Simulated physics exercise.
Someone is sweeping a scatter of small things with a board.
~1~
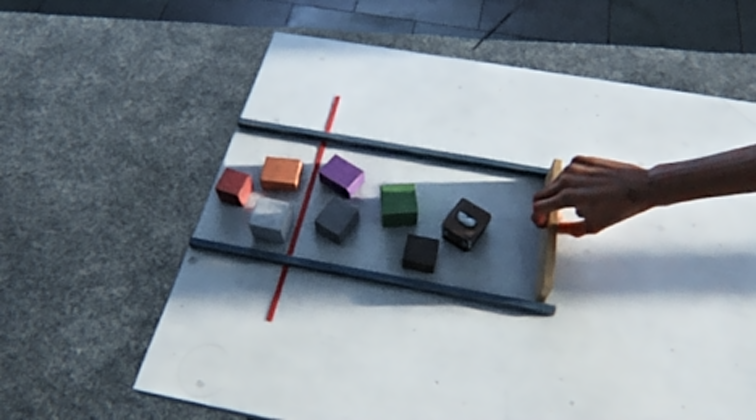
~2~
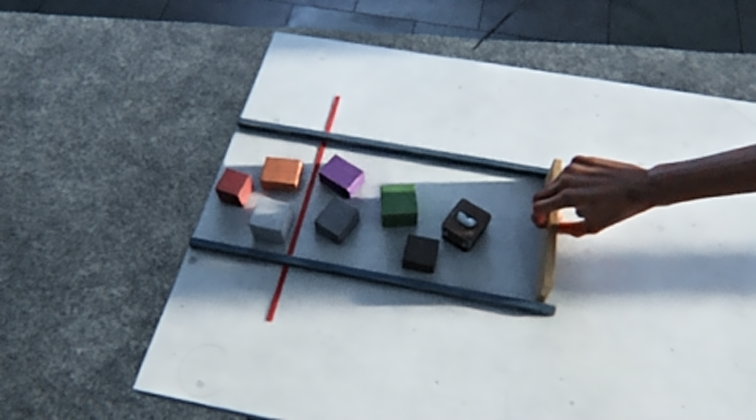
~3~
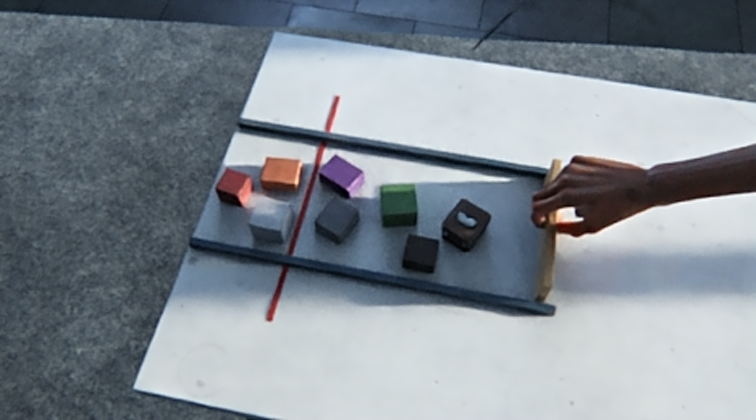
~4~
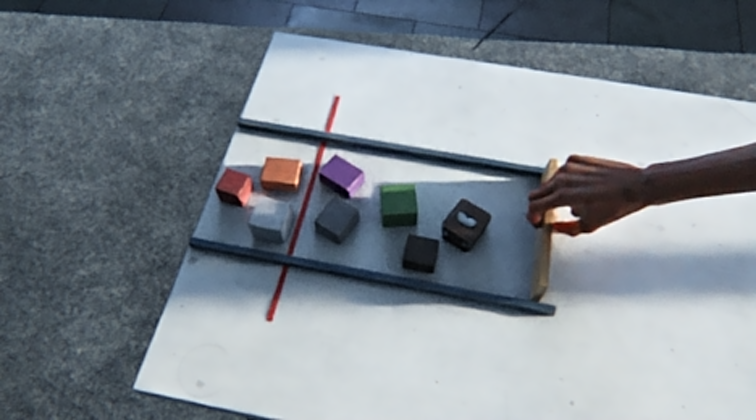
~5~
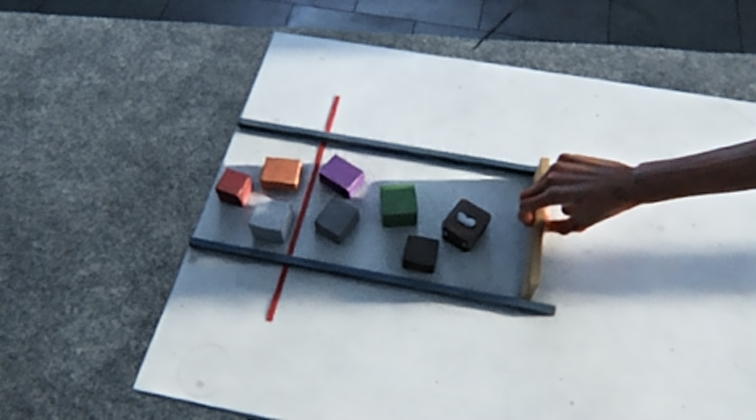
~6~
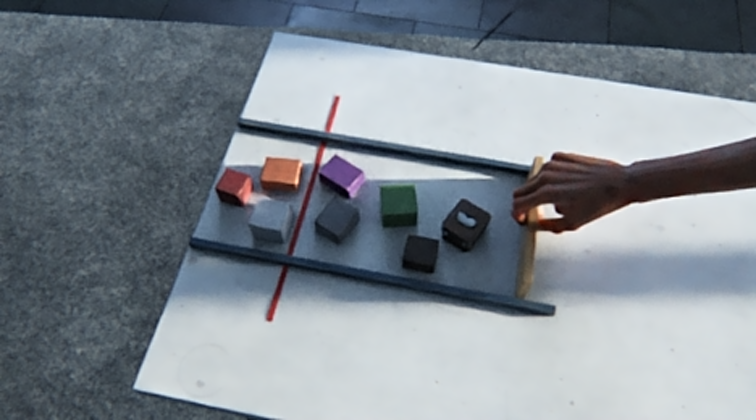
A hand holding a wooden board between two dark rails stayed nearly still, then slid it slightly left toward a scatter of colored blocks, which stayed where they were around a red line.
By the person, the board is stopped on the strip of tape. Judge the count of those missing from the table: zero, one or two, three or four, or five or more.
Nothing tumbles.
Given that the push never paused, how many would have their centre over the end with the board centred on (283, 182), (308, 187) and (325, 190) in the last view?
It comes out as 2, then 0, then 0.
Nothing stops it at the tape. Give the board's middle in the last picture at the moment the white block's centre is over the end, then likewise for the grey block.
At (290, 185) for the white block; at (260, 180) for the grey block.
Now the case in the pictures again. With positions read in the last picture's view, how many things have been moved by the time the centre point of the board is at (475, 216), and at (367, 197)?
Well, it's 1 at the first one and 6 at the second.
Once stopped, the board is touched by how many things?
2 end up touching it.
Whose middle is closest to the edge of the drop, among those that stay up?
Answer: The red block.
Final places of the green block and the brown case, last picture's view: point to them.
I'd put one at around (271, 173) and the other at around (285, 206).
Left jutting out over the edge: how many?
Result: 2.
A little later, none off yet; red block at rest near (235, 187); orange block at rest near (282, 174); white block at rest near (272, 221).
When it is over, the number that fall off is zero.
